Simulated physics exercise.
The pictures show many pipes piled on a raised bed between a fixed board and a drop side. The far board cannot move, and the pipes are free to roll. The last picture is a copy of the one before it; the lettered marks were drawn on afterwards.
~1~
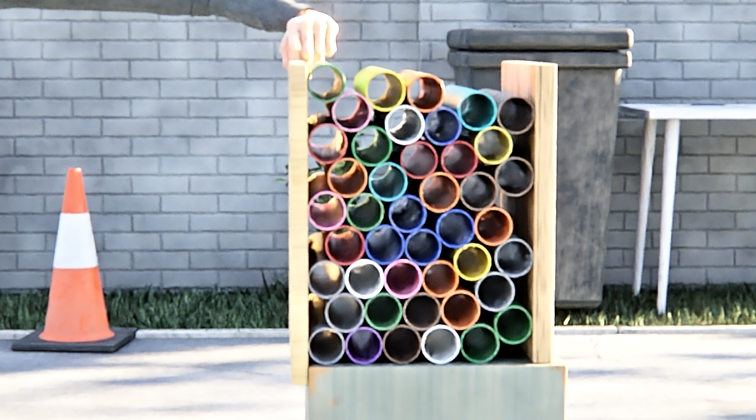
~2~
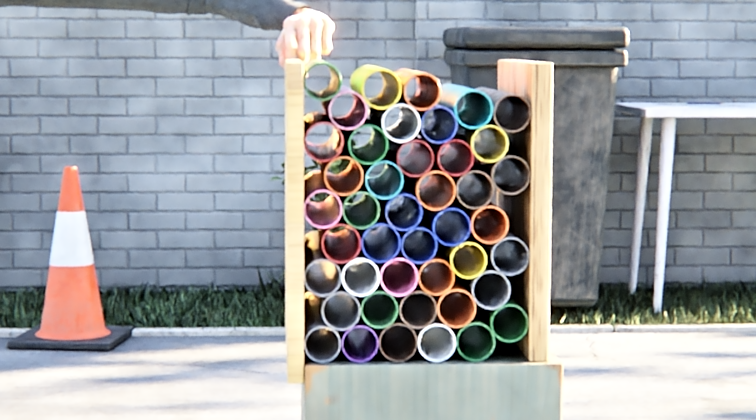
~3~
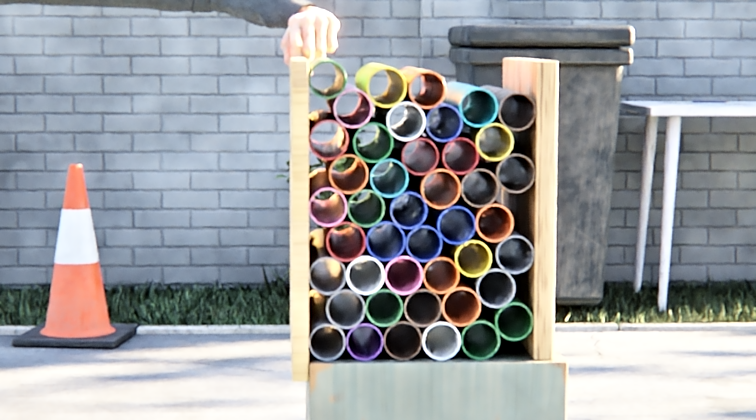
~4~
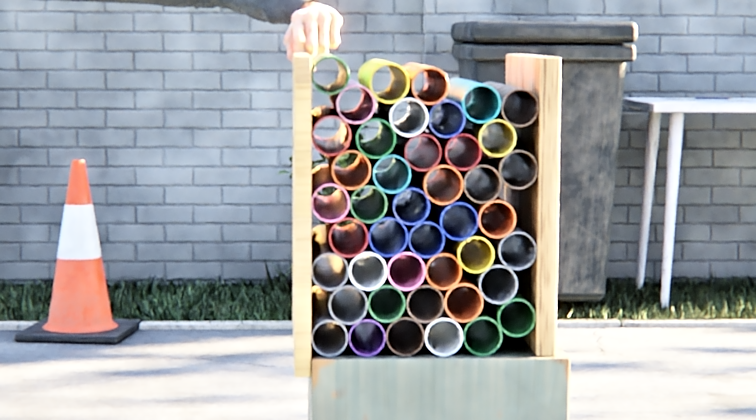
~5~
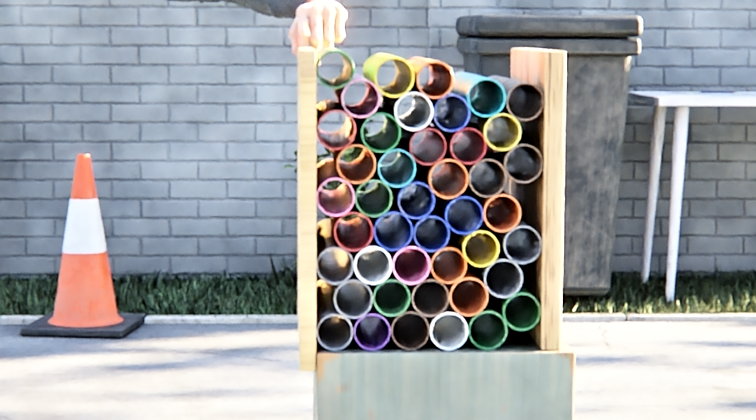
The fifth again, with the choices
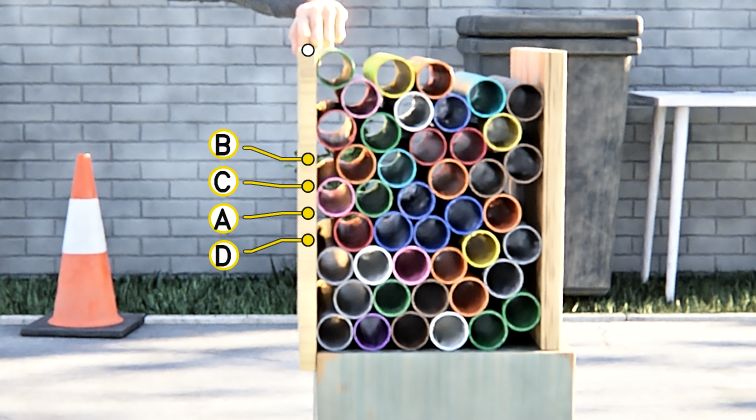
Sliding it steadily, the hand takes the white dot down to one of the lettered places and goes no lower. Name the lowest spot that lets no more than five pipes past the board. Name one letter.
Stop at A.
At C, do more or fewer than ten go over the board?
Fewer than ten.
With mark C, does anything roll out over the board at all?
Yes.
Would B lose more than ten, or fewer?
Fewer than ten.
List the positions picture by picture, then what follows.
A grey pipe (495, 291); a grey pipe (514, 258); an orange pipe (348, 177), in the first picture.
An orange pipe (344, 176); a green pipe (368, 145), in the second picture.
A white pipe (406, 121); an orange pipe (428, 90), in the third picture.
Side board (301, 201); a grey pipe (329, 338), in the fourth picture.
A grey pipe (354, 299); a green pipe (521, 312); a grey pipe (504, 278), in the fifth picture.
On the copy, A at (308, 213); B at (308, 159); C at (308, 187); D at (308, 240); the white dot at (308, 50).
On A. First, top of the board (316, 121).
Then, top of the board (316, 198).
Finally, top of the board (316, 212), four out over the board.
By contrast, B two out over the board; C four out over the board; D more than five out over the board.
